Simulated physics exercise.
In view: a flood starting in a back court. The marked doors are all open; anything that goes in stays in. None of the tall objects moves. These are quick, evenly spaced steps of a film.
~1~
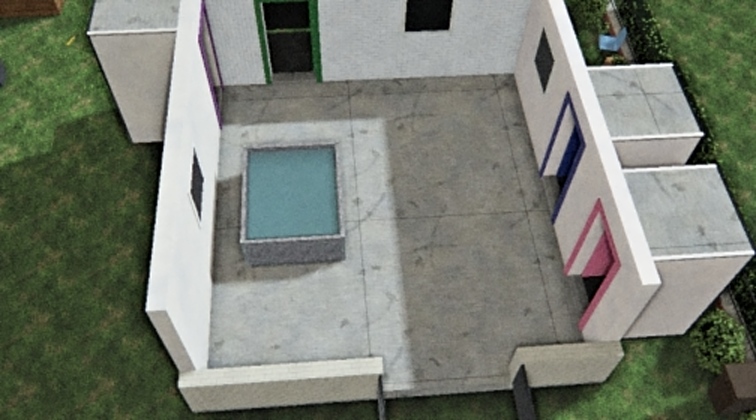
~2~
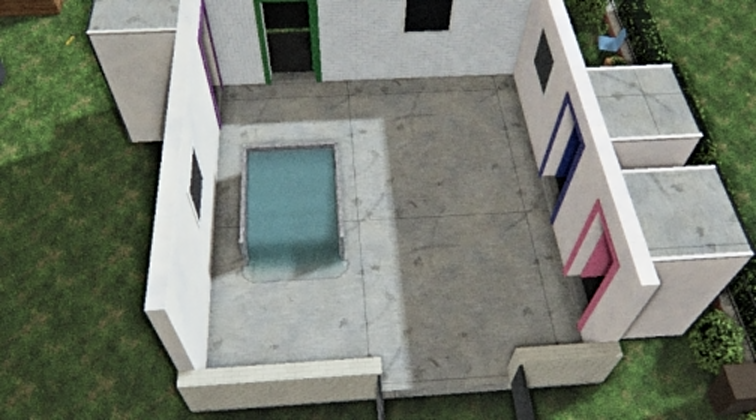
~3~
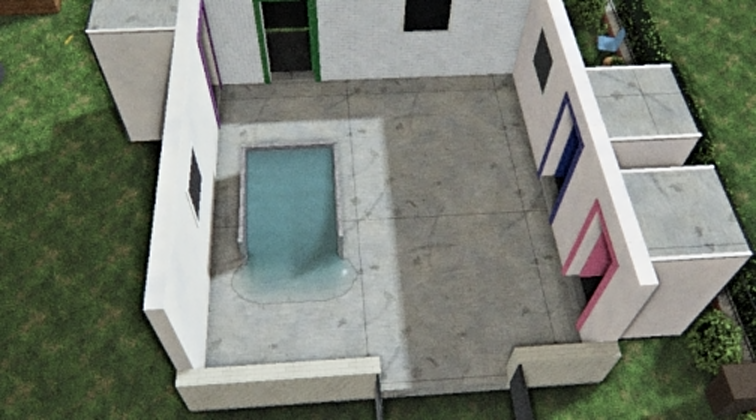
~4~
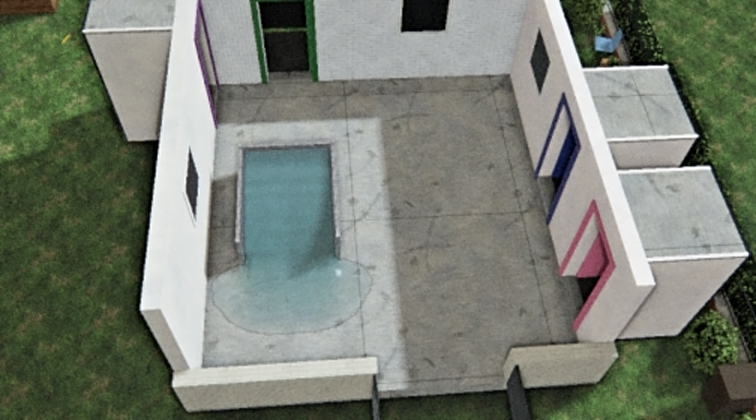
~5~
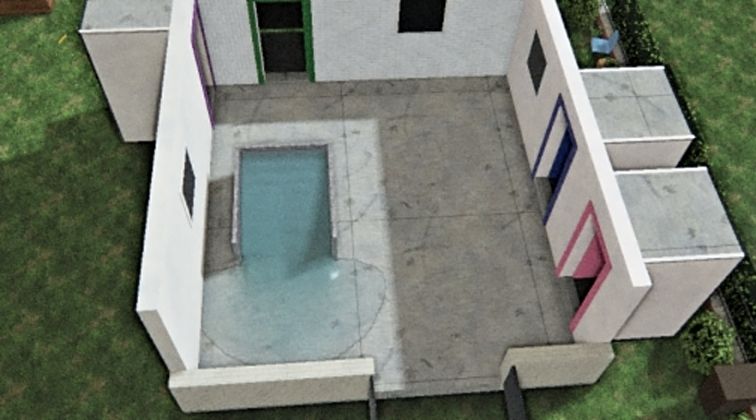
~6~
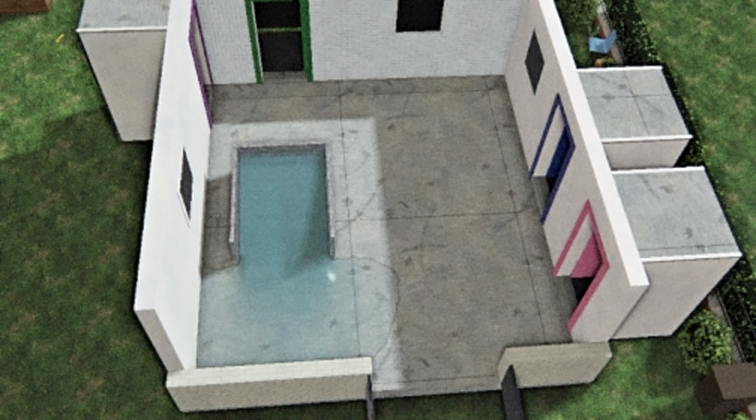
Water pouring from the near side of a raised tank and spreading in a widening sheet across a walled court's grey floor.
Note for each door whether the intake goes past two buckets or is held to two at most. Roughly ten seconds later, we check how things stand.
My prediction: Green door: No more than two buckets, pink door: More than two buckets, blue door: No more than two buckets, purple door: No more than two buckets.
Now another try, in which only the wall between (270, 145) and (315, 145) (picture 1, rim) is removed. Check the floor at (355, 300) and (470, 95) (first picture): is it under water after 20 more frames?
Still dry, Soaked.
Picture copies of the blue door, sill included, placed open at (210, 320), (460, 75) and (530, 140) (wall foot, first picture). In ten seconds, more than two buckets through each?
Exceeds the limit; falls short; falls short.
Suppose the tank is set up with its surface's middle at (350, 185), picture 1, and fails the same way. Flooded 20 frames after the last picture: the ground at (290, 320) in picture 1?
Soaked.
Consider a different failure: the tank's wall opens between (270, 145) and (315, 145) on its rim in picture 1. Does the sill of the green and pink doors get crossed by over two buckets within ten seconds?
So here's how it goes: Green runs over, while pink stays within bounds.
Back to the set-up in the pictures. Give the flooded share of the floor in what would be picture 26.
Around 40 percent of it.
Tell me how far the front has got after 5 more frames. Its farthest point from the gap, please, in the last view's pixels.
My guess would be about (441, 360).
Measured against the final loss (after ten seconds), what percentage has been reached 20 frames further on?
Close to 35 %.
A moment on, water covers 20 % of the floor; the green door not reached, the pink door not reached, the blue door not reached, the purple door not reached.
Next, water covers 25 % of the floor; the green door not reached, the pink door not reached, the blue door not reached, the purple door not reached.
Then, water covers 40 % of the floor; the green door not reached, the pink door under two buckets in, the blue door not reached, the purple door not reached.
Later, water covers 60 % of the floor; the green door wet at the sill, nothing in, the pink door far over two buckets in, the blue door wet at the sill, nothing in, the purple door wet at the sill, nothing in.
In the end, water covers 85 % of the floor; the green door under two buckets in, the pink door far over two buckets in, the blue door wet at the sill, nothing in, the purple door wet at the sill, nothing in.
